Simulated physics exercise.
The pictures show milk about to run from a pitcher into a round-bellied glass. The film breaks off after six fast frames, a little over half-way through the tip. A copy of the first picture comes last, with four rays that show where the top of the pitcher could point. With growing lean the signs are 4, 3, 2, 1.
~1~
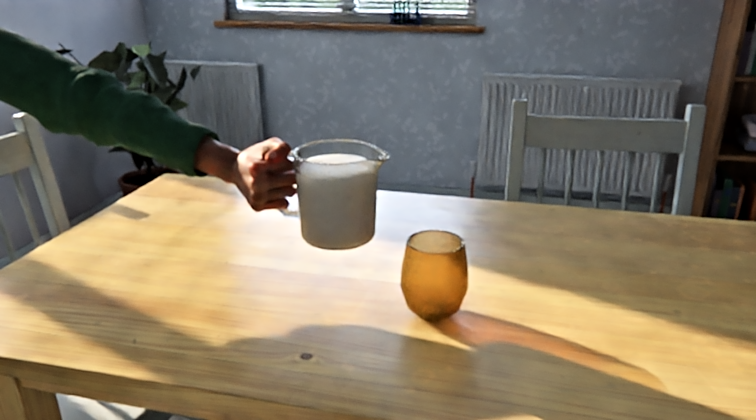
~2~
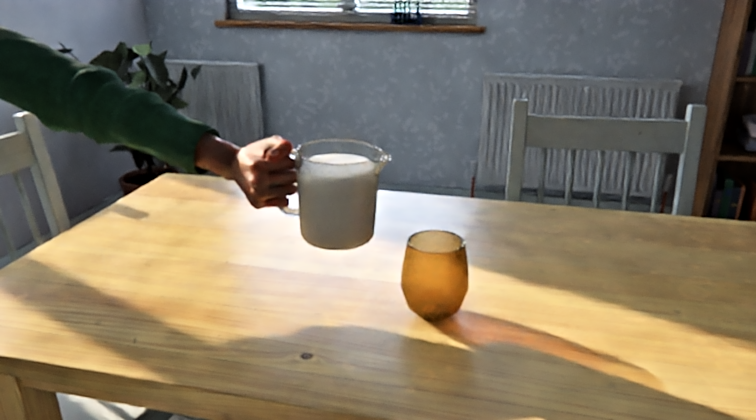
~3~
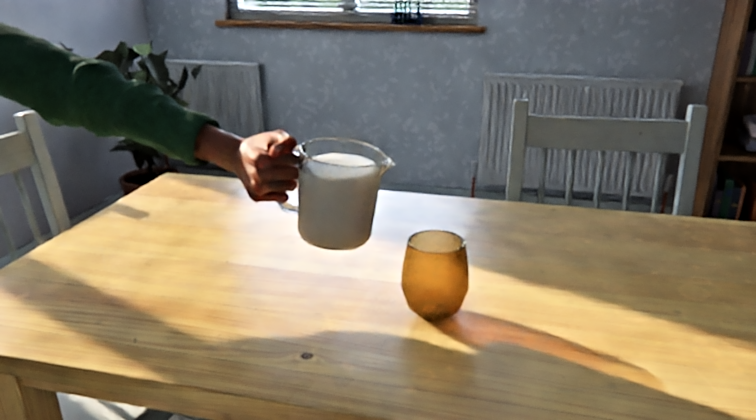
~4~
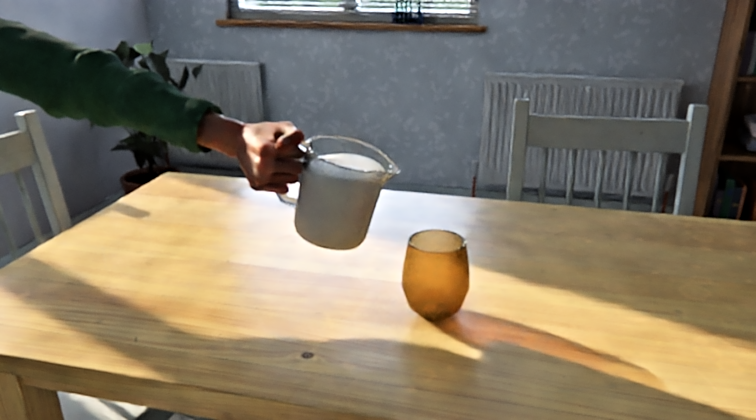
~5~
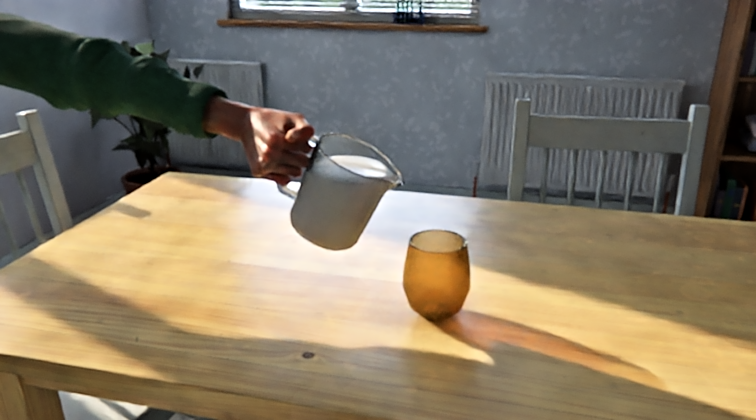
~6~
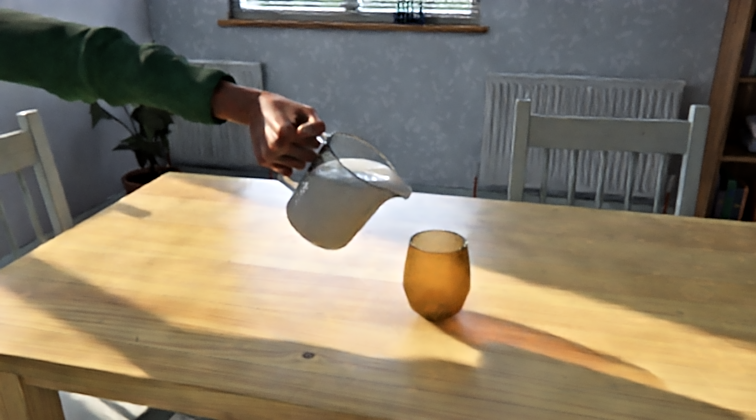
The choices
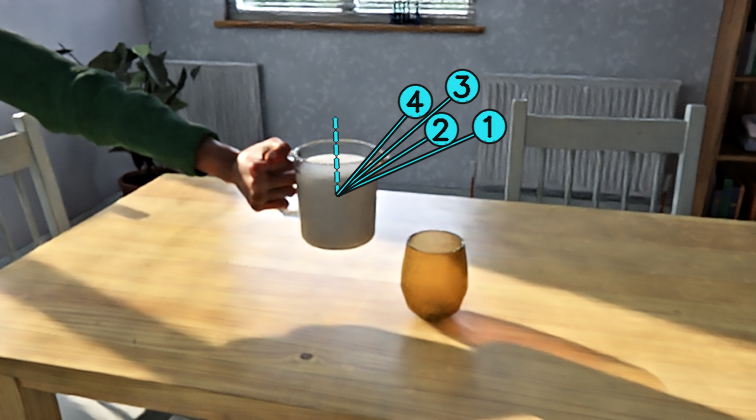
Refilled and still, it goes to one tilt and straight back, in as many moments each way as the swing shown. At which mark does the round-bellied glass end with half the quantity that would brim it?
Mark 2 does it best.
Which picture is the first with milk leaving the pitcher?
Picture 6.
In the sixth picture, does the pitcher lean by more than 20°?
Yes.
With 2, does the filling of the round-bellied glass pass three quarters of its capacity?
No.
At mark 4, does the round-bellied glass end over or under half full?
Under.
On the marked copy, 1 at (474, 134); 2 at (426, 138); 3 at (450, 98); 4 at (405, 115).
With 1, the round-bellied glass ends with about 62 % of what it can hold; 3 % of the milk is spilt.
With 2, the round-bellied glass ends with about 48 % of what it can hold.
With 3, the round-bellied glass ends with about 35 % of what it can hold.
With 4, the round-bellied glass ends with about 23 % of what it can hold.
